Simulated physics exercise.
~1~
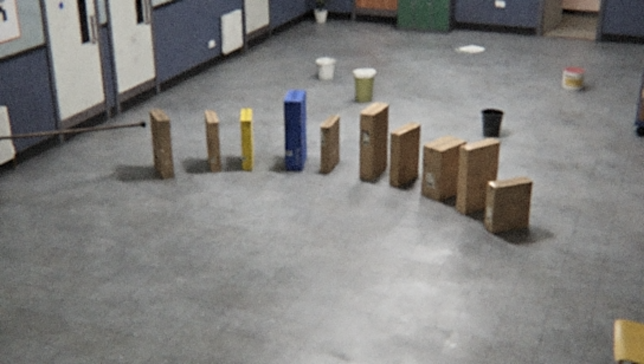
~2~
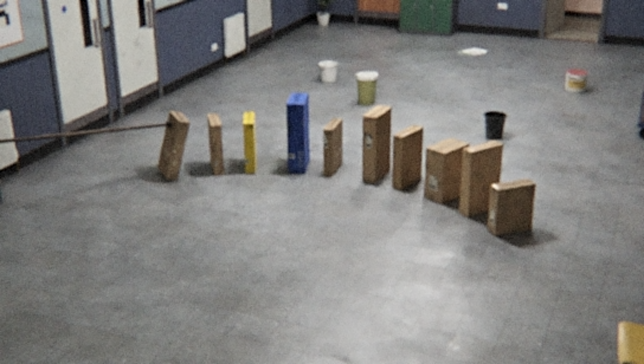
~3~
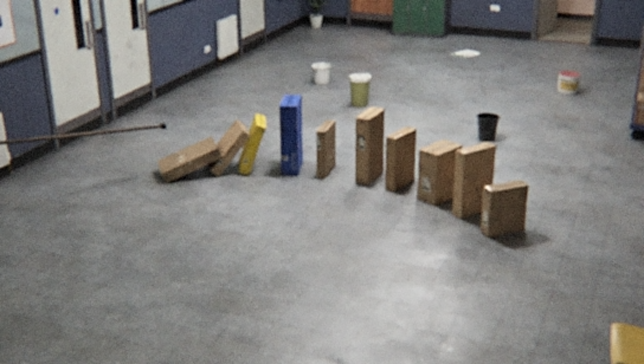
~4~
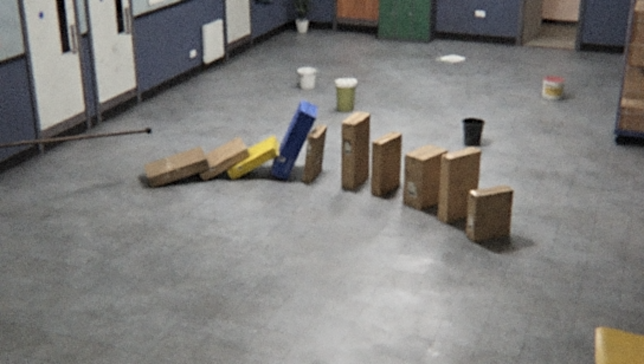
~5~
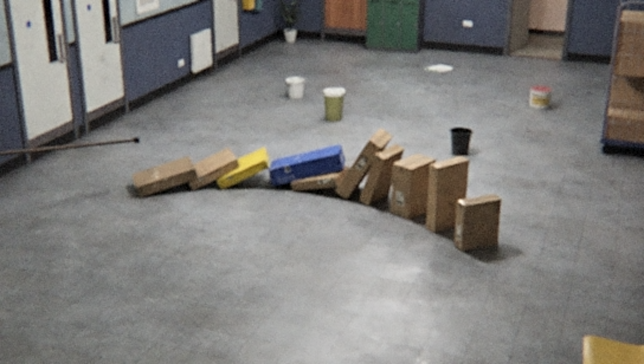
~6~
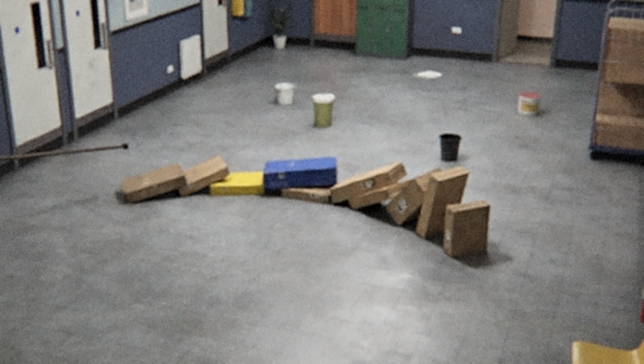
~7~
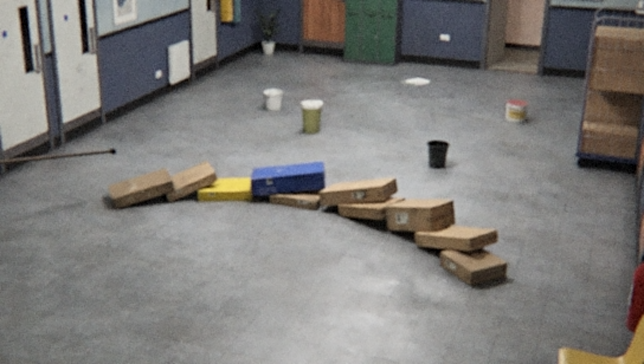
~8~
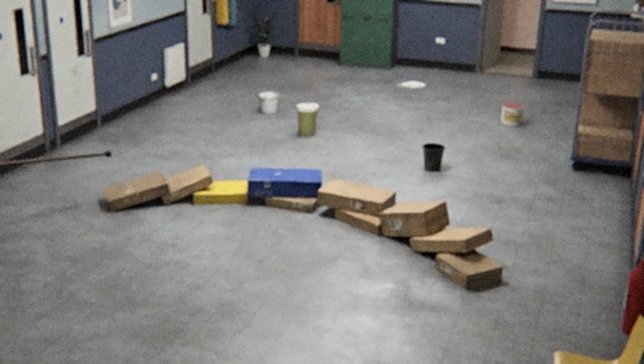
A curved row of upright cartons stood on a grey floor until a pole from the left tipped the first one over, and they toppled rightward one after another, including the yellow and blue ones, until every carton lay fallen.
